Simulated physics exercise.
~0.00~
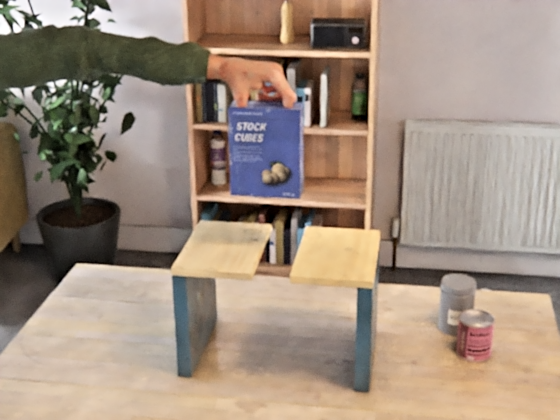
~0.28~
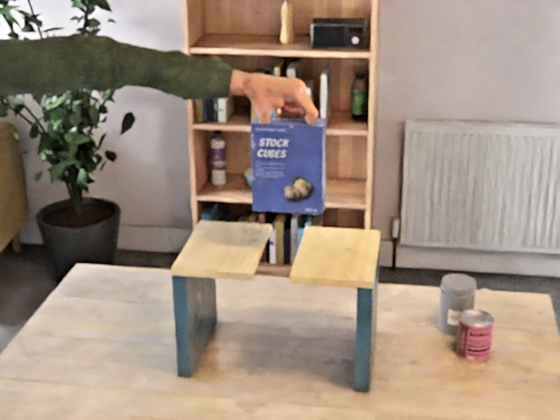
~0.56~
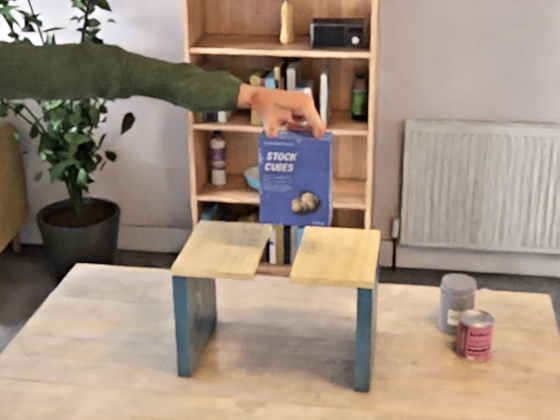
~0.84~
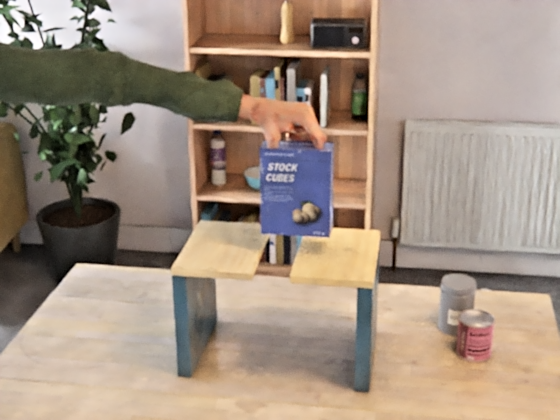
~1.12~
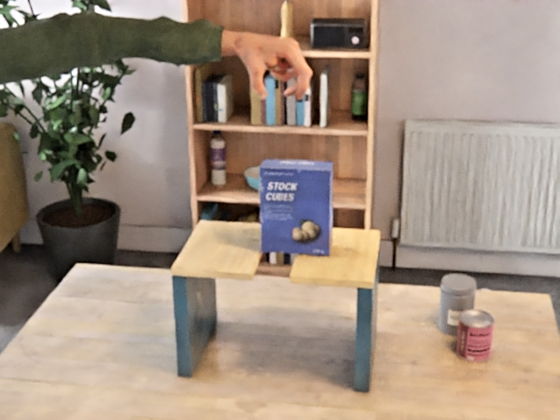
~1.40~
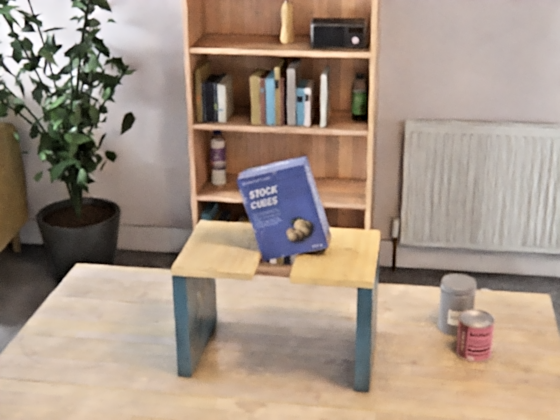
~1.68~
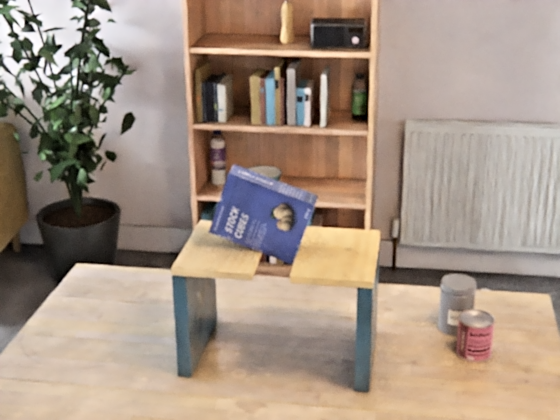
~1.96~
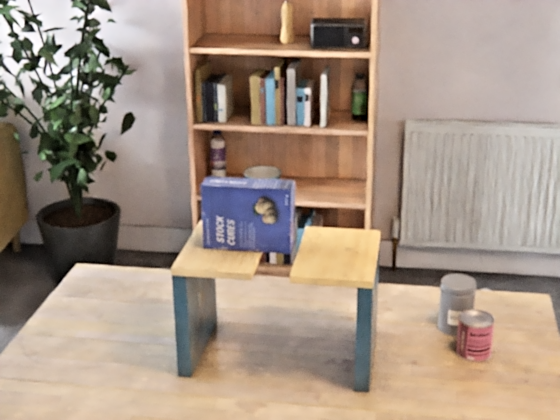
A hand lowers a blue packet onto a gapped stand, where it tips left and rests.
